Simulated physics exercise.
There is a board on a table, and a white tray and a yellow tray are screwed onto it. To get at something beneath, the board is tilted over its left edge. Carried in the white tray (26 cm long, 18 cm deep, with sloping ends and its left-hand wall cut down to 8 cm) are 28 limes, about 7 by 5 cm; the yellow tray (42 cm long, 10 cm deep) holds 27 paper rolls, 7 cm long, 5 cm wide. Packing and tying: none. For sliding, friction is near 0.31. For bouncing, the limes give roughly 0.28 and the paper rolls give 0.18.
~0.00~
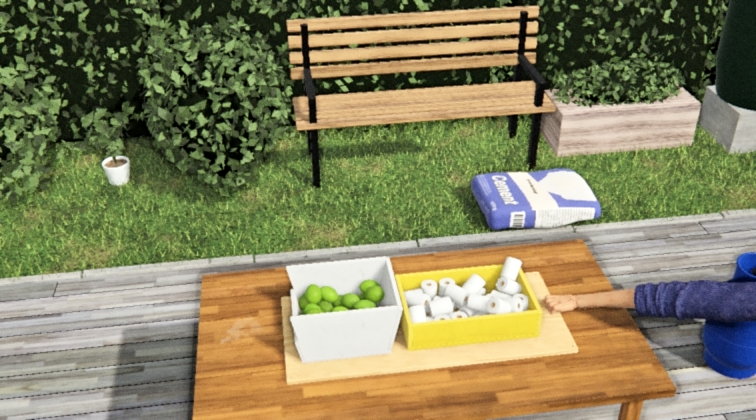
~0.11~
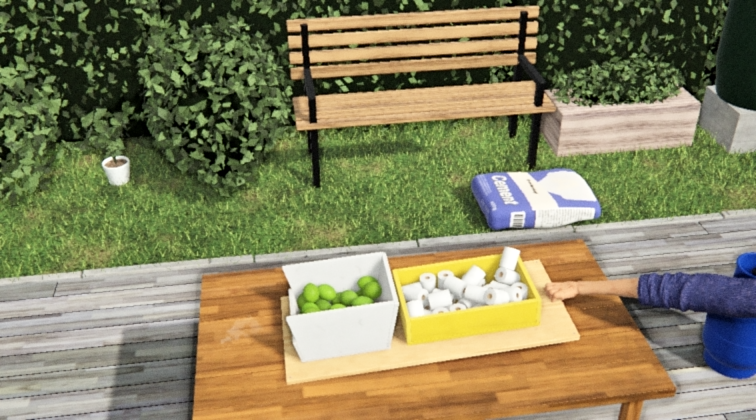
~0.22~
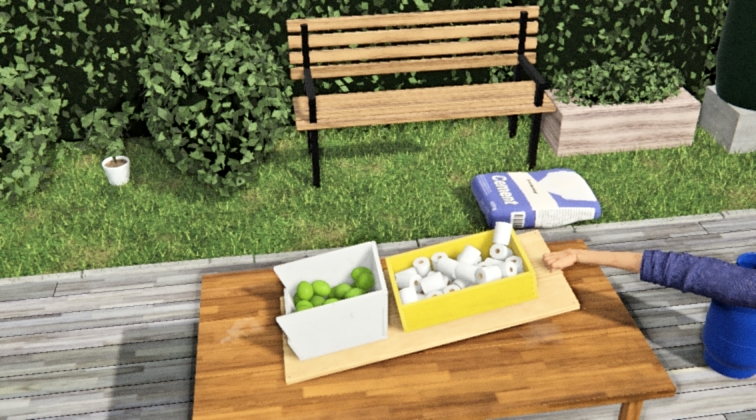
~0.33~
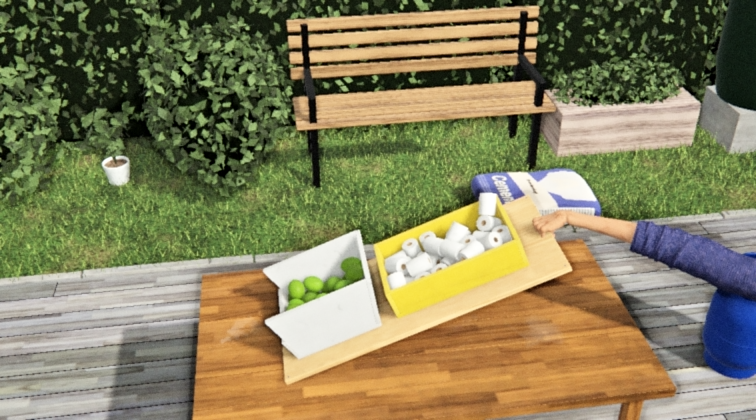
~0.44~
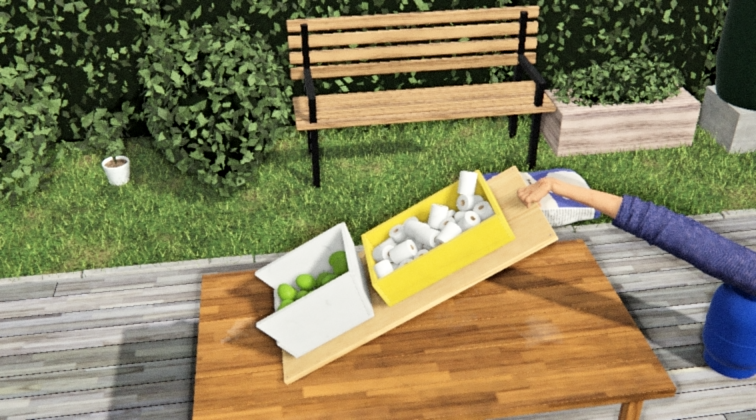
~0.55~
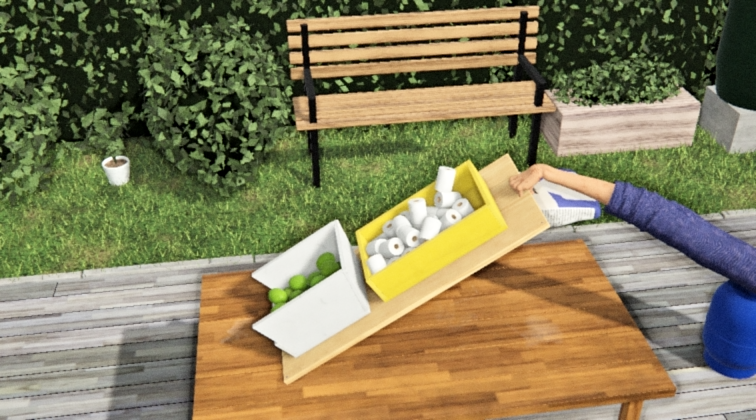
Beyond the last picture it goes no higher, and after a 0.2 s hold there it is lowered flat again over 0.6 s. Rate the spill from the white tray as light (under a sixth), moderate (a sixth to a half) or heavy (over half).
Light.
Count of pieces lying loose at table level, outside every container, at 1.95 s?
The count is about 0.
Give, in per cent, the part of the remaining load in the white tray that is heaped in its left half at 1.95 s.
Share in that half: Roughly 60 percent.
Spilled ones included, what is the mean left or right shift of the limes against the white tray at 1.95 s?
About 4 cm left.
After 0.77 s, tilt 33°; 0 of 28 out of the white tray and 0 of 27 out of the yellow tray.
After 1.05 s, tilt 17°; 1 of 28 out of the white tray and 1 of 27 out of the yellow tray.
After 1.45 s, tilt 0°; 1 of 28 out of the white tray and 1 of 27 out of the yellow tray.
Outcome (at 1.95 s), 1 of 28 out of the white tray and 1 of 27 out of the yellow tray. Asked share, 1 of 28, 4 per cent.
